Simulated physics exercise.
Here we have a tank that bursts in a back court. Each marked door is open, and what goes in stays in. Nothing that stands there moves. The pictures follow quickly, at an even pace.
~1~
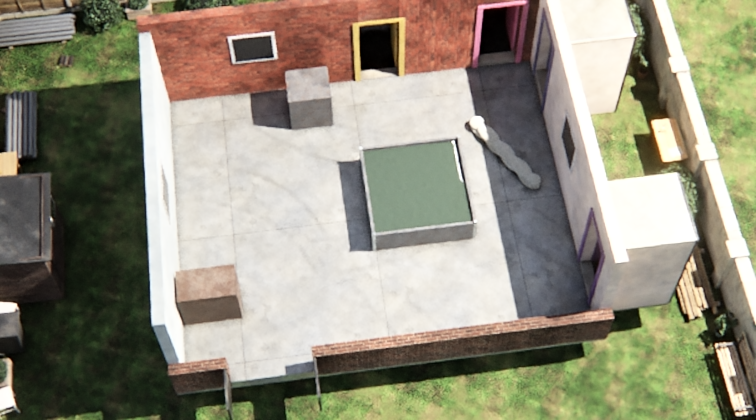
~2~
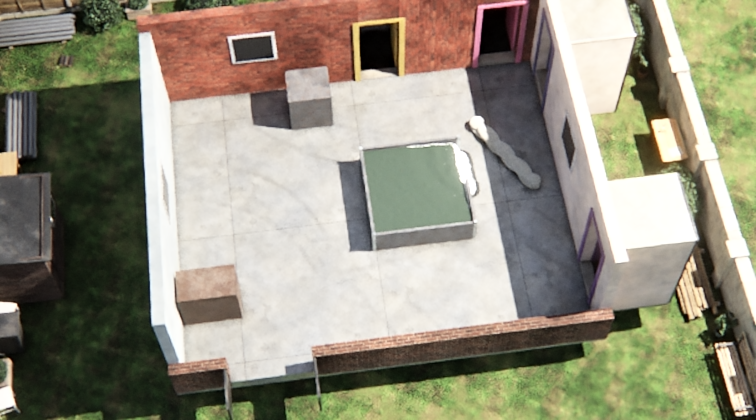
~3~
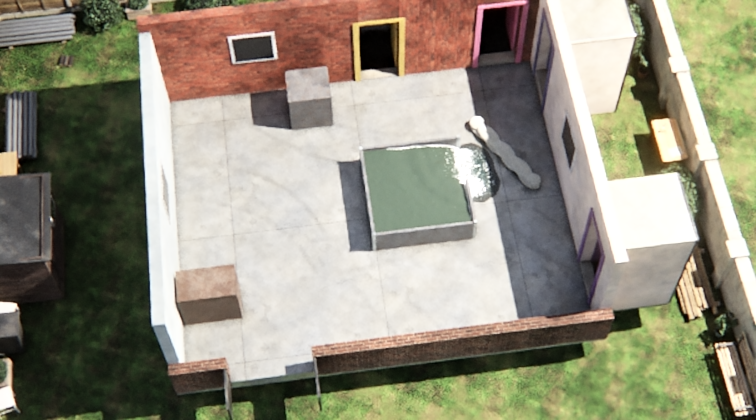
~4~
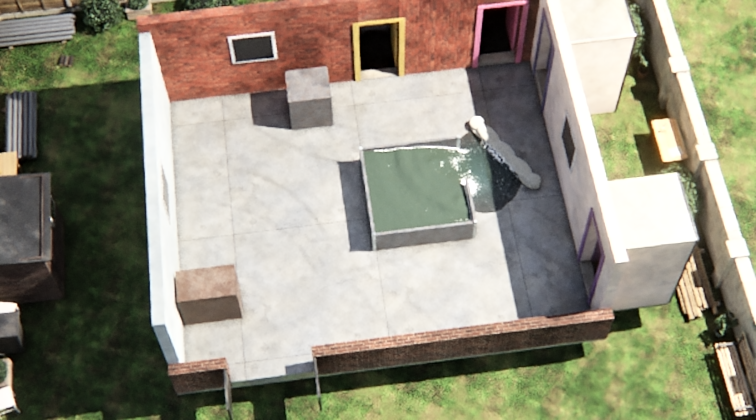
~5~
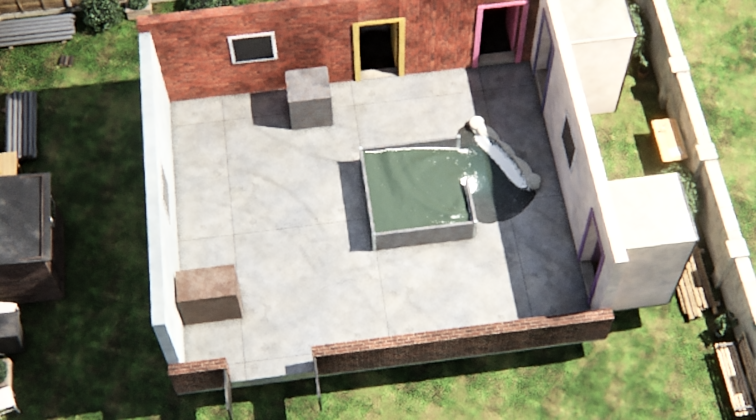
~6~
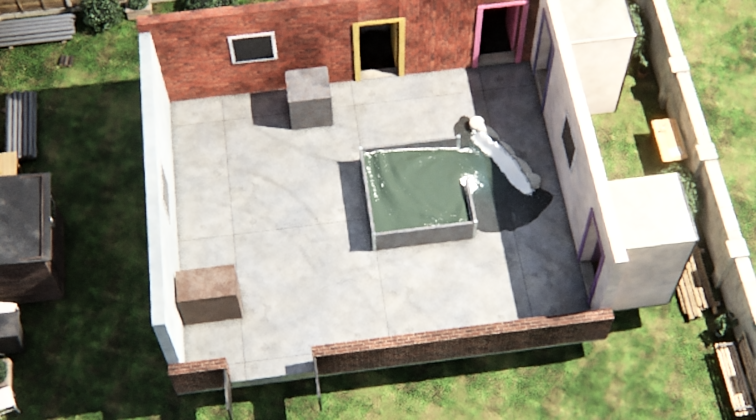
In a walled back court, an open tank bursts and water pours out rightward across the paving.
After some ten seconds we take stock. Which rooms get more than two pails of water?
The yellow door takes more than that; the blue door stays under that; the pink door stays under that; the purple door takes more than that.
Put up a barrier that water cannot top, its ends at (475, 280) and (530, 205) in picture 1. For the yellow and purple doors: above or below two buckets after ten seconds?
My reading: Yellow door goes over; purple door lets less in.
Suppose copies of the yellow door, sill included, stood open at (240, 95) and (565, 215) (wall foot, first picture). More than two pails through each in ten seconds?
As listed: Keeps below it, passes that mark.
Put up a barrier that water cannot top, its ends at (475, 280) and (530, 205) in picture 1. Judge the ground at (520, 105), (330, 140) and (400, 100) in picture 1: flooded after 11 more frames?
In that order: Awash, clear, flooded.
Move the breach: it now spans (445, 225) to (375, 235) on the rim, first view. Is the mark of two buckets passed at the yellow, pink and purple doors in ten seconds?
One by one: The yellow door lets less in; the pink door is under; the purple door passes that mark.
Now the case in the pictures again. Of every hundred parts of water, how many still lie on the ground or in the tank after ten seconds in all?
Some 94 per cent.
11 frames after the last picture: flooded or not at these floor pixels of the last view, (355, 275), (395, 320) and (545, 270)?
As listed: Not flooded, clear, covered.
A moment on, water covers 15 % of the floor; the yellow door not reached, the blue door not reached, the pink door not reached, the purple door not reached.
Next, water covers 30 % of the floor; the yellow door wet at the sill, nothing in, the blue door wet at the sill, nothing in, the pink door wet at the sill, nothing in, the purple door wet at the sill, nothing in.
Then, water covers 35 % of the floor; the yellow door under two buckets in, the blue door wet at the sill, nothing in, the pink door wet at the sill, nothing in, the purple door under two buckets in.
Later, water covers 65 % of the floor; the yellow door over two buckets in, the blue door wet at the sill, nothing in, the pink door wet at the sill, nothing in, the purple door over two buckets in.
In the end, water covers 90 % of the floor; the yellow door over two buckets in, the blue door wet at the sill, nothing in, the pink door wet at the sill, nothing in, the purple door over two buckets in.
